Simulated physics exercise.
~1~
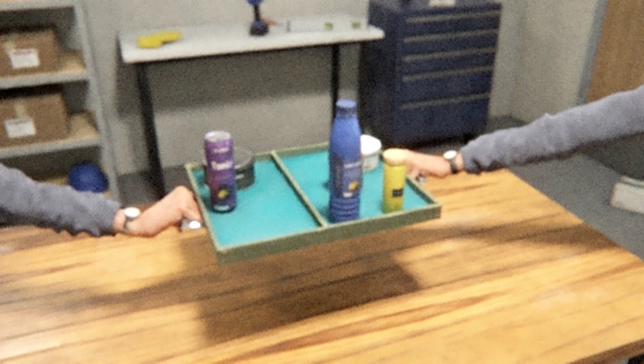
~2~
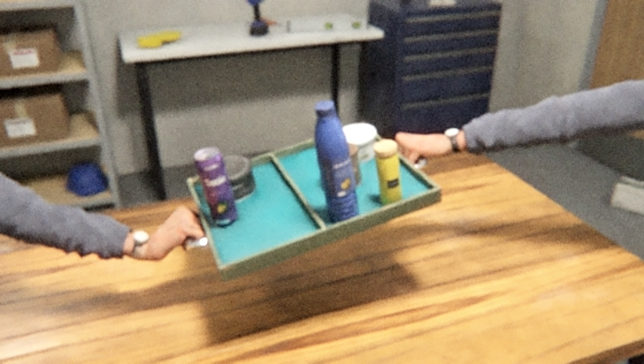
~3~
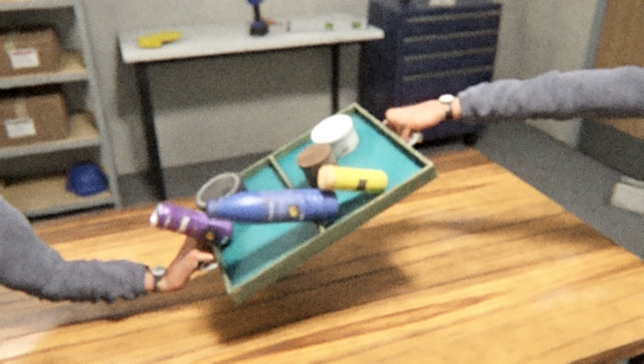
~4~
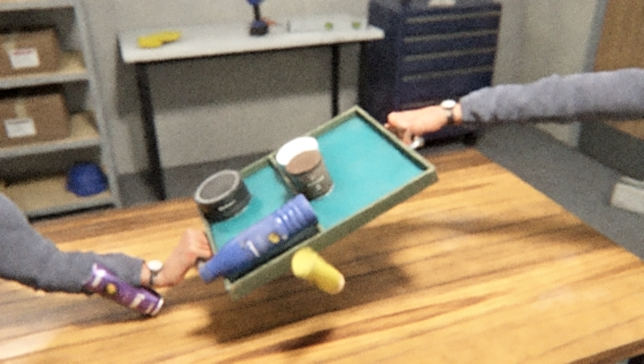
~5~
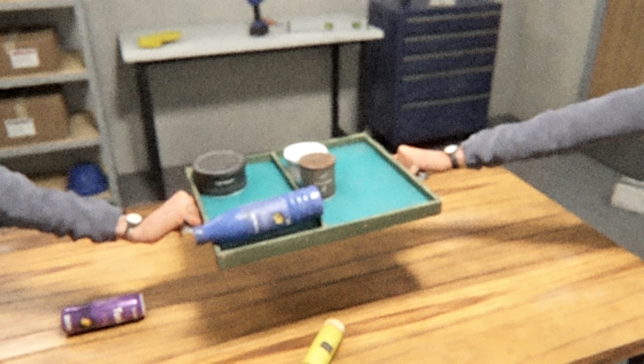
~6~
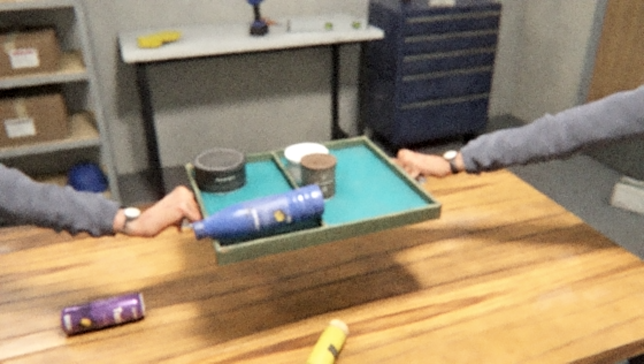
In a workshop, two hands tilt a tray, spilling two containers, then level it.
